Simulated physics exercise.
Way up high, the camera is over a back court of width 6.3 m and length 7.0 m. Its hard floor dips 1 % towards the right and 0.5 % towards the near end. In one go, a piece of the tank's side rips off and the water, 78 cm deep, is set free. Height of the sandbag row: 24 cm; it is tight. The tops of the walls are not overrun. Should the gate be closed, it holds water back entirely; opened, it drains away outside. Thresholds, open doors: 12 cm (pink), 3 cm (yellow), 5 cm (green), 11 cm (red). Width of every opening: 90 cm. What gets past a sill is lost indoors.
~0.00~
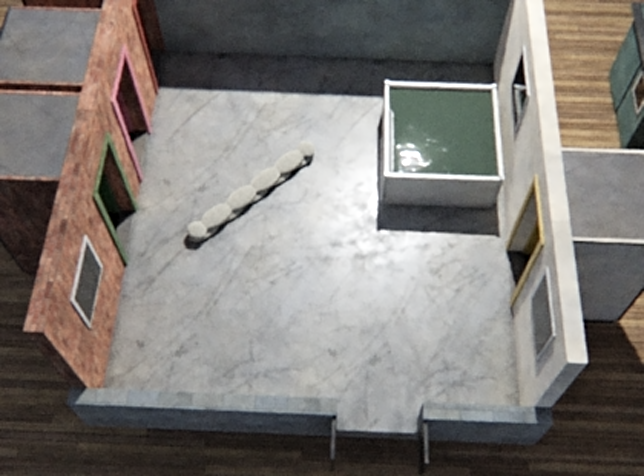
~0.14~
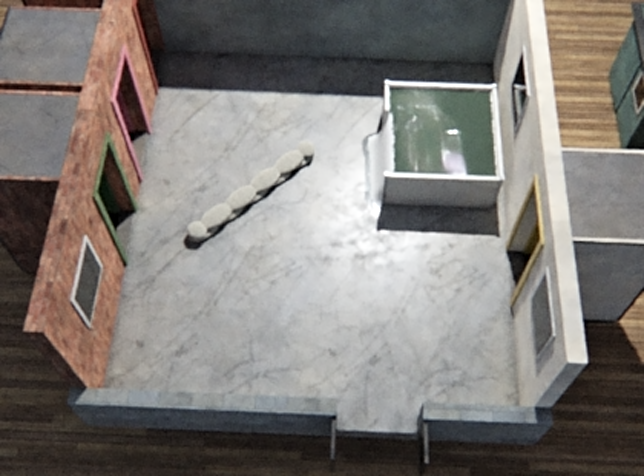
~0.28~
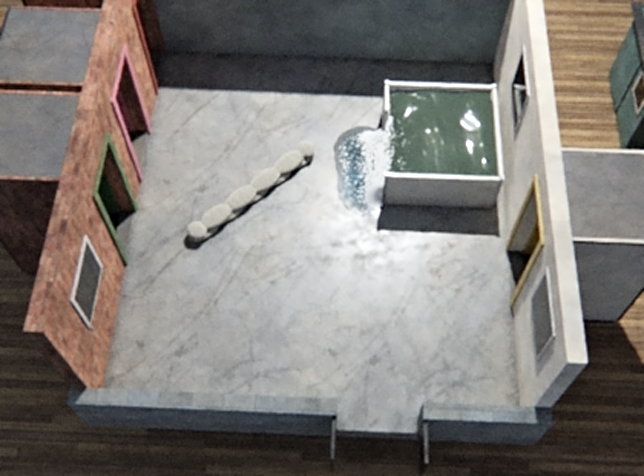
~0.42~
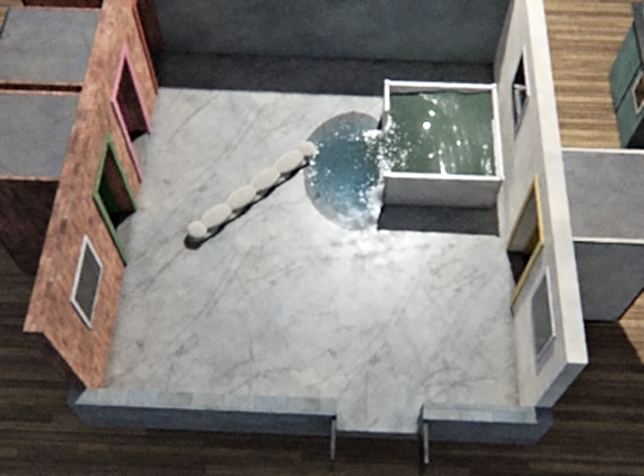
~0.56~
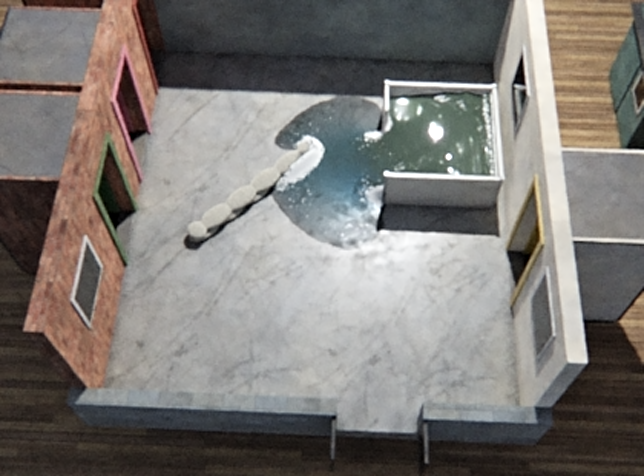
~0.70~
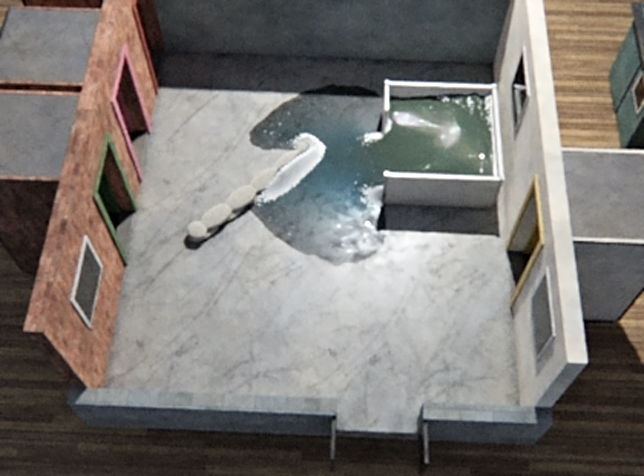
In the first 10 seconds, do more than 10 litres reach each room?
Pink door: Falls short; yellow door: Tops the amount; green door: Tops the amount; red door: Tops the amount.
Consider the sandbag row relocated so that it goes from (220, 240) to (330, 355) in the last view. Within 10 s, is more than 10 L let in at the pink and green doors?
Against the limit, the pink door goes beyond it and the green door goes beyond it.
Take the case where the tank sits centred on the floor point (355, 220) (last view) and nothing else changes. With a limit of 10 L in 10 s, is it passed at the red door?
With that change, the limit at the red door is not exceeded.
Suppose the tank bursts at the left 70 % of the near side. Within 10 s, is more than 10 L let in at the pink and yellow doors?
So pink ends up short of it and yellow ends up past the limit.
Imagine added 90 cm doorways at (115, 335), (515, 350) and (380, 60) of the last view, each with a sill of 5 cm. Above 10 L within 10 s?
The first one exceeds it, the second one exceeds it, and the third one doesn't reach it.
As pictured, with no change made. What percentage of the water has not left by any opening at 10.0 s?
Still there: Roughly 92 %.
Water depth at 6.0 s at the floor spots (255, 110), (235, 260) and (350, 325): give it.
Approximately 6, 4 and 5 centimetres, going through them in turn.
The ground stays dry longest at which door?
It's the yellow door that comes last.
After 1.4 s water covers 30 % of the floor and is deepest (38 cm) near (380, 182); pink door not reached, yellow door not reached, green door not reached, red door not reached.
After 2.2 s water covers 55 % of the floor and is deepest (52 cm) near (101, 403); pink door not reached, yellow door not reached, green door not reached, red door 19 cm at the sill, 3 L in.
After 3.5 s water covers 55 % of the floor and is deepest (29 cm) near (101, 403); pink door 7 cm at the sill, 0 L in, yellow door not reached, green door 5 cm at the sill, 0 L in, red door 17 cm at the sill, 53 L in.
After 6.0 s water covers 80 % of the floor and is deepest (16 cm) near (510, 409); pink door 4 cm at the sill, 0 L in, yellow door not reached, green door 9 cm at the sill, 11 L in, red door 6 cm at the sill, 67 L in.
After 10.0 s water covers 95 % of the floor and is deepest (12 cm) near (488, 105); pink door 5 cm at the sill, 0 L in, yellow door 6 cm at the sill, 24 L in, green door 5 cm at the sill, 32 L in, red door 4 cm at the sill, 67 L in.
